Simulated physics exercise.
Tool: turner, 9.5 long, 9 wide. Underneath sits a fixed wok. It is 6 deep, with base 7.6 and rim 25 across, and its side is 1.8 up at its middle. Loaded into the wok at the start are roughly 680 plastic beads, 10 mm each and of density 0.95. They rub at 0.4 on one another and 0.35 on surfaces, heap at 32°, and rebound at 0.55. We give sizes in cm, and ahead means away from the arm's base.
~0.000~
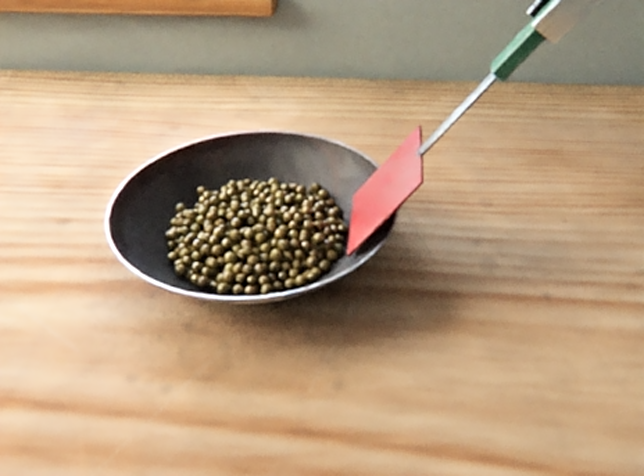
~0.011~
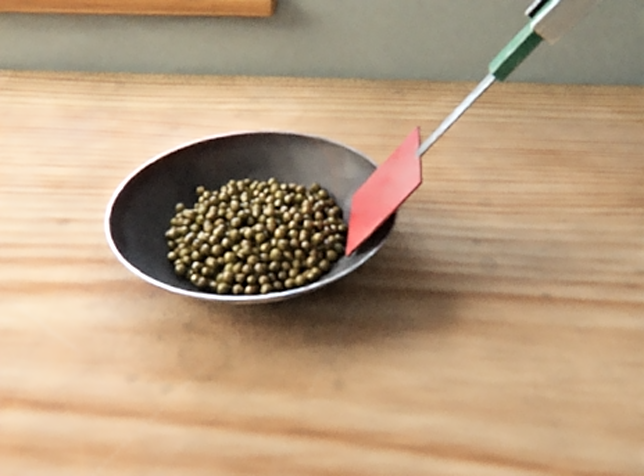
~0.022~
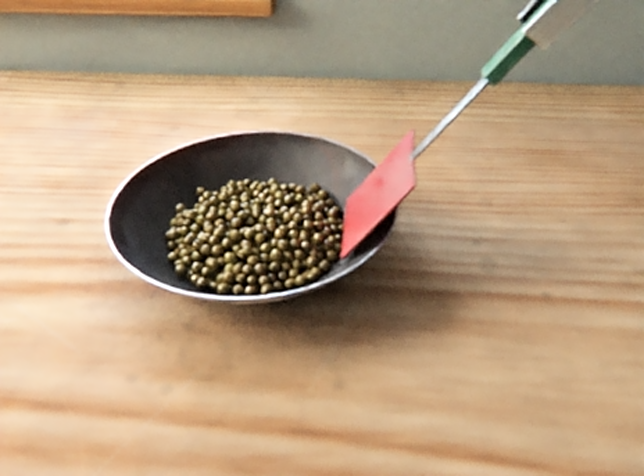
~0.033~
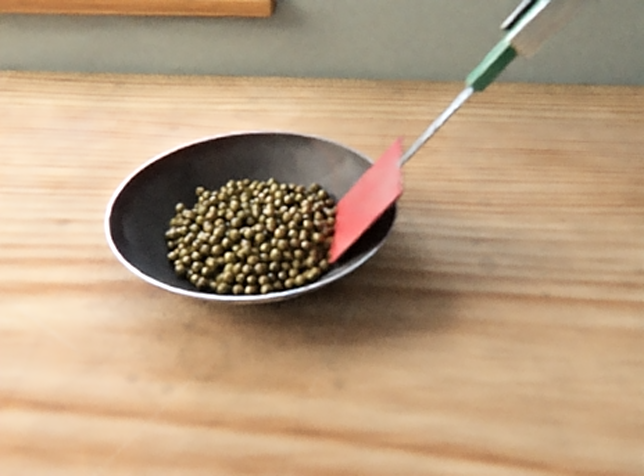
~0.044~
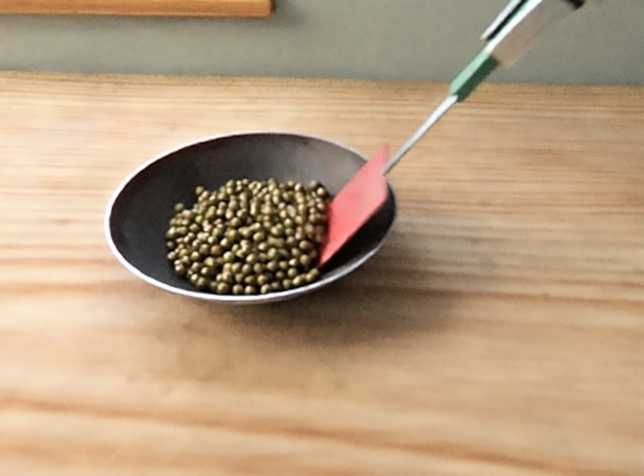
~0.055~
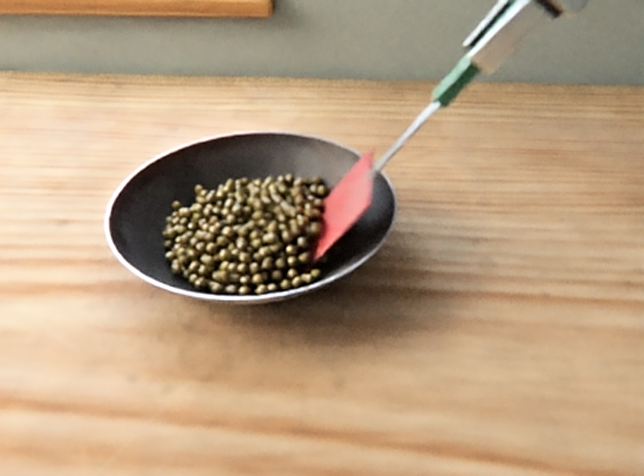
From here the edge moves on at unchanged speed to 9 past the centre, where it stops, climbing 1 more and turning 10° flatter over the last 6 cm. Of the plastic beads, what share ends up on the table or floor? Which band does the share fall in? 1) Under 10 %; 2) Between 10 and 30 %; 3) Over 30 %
Option 3: Over 30 %.
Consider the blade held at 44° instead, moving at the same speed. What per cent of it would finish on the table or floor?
55 %.
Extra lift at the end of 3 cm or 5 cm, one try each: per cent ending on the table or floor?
Result, in order: Approx. 50 % and 50 %.
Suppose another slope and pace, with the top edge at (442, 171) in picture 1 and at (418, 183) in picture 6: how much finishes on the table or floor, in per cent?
Around 30 per cent finishes there.
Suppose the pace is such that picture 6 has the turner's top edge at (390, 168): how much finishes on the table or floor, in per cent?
I'd say around 45 per cent.
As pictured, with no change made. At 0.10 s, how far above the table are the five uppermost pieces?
They are some 9 cm up.
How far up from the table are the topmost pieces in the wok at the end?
Some 5.0 cm above the table.
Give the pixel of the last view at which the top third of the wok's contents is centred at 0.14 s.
I'd put it close to (197, 201).
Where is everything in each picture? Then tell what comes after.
In the first picture, turner top edge at (421, 152), sloping 54°; upper third of the load around (259, 224), from x 170 to 345, top at y 185; 677 in the wok.
In the second picture, turner top edge at (420, 152), sloping 54°; upper third of the load around (259, 224), from x 170 to 345, top at y 185.
In the third picture, turner top edge at (414, 156), sloping 54°; upper third of the load around (259, 224), from x 170 to 340, top at y 185.
In the fourth picture, turner top edge at (402, 162), sloping 54°; upper third of the load around (259, 225), from x 170 to 340, top at y 185.
In the fifth picture, turner top edge at (386, 169), sloping 54°; upper third of the load around (261, 222), from x 170 to 340, top at y 185.
In the sixth picture, turner top edge at (371, 175), sloping 54°; upper third of the load around (259, 221), from x 170 to 340, top at y 180; 677 in the wok.
After 0.10 s, sloping 54°, highest piece 10 above the table; 677 in the wok.
After 0.14 s, sloping 52°, highest piece 12 above the table; 676 in the wok, 1 on the blade or in flight.
After 0.36 s, sloping 44°, highest piece 13 above the table; 306 in the wok, 113 on the table or floor, 258 on the blade or in flight.
After 1.41 s, sloping 44°, highest piece 5 above the table; 373 on the table or floor, 304 in the wok.
At rest, 373 on the table or floor, 304 in the wok. That is 55 % on the table or floor.
